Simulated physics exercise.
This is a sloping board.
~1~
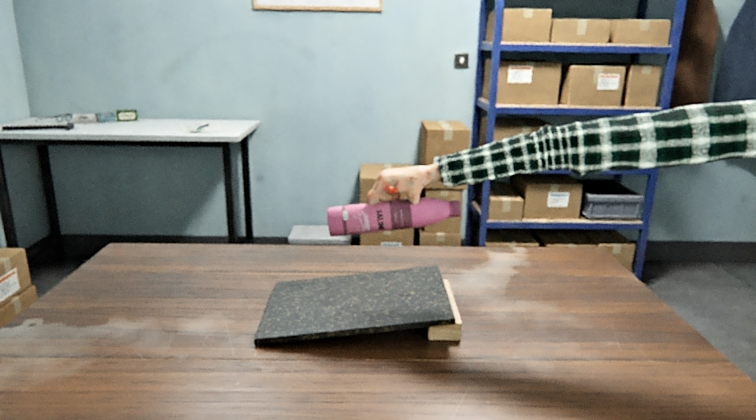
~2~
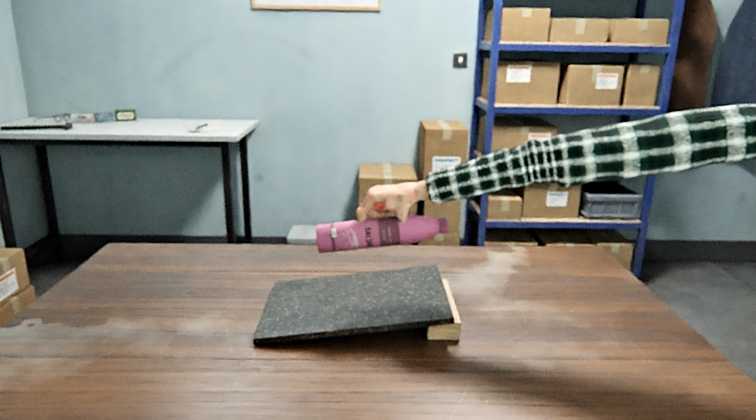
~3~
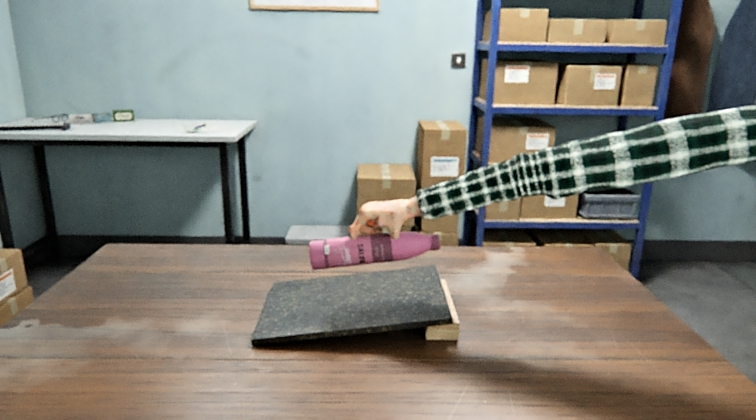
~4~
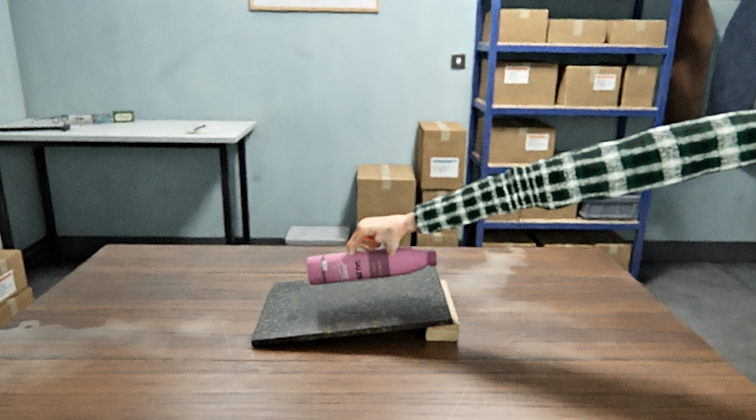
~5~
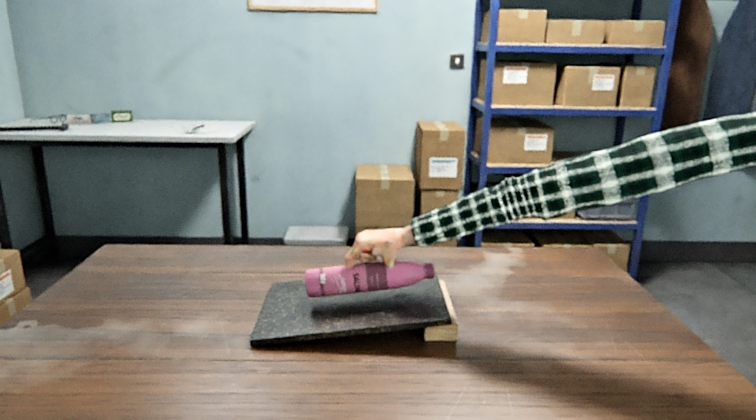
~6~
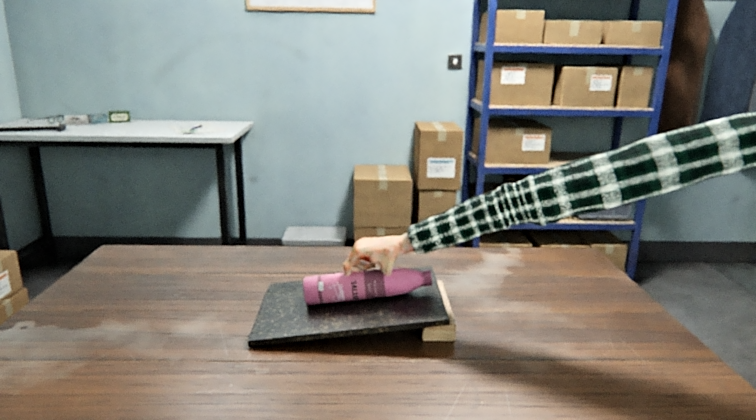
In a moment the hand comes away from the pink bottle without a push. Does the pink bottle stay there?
As it turns out, it keeps its place.
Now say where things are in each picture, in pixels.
In the first picture, still above its spot; pink bottle (394, 215).
In the second picture, still above its spot; pink bottle (382, 232).
In the third picture, still above its spot; pink bottle (375, 249).
In the fourth picture, still above its spot; pink bottle (372, 264).
In the fifth picture, still above its spot; pink bottle (370, 277).
In the sixth picture, set down, still held; pink bottle (368, 284).
Then, 0.20 s on from there, no change.
Then, 0.50 s on from there, pink bottle resting near (368, 285).
In the end, it is unmoved. At the end, from the last picture's camera, pink bottle near (368, 285). The pink bottle remains at rest.
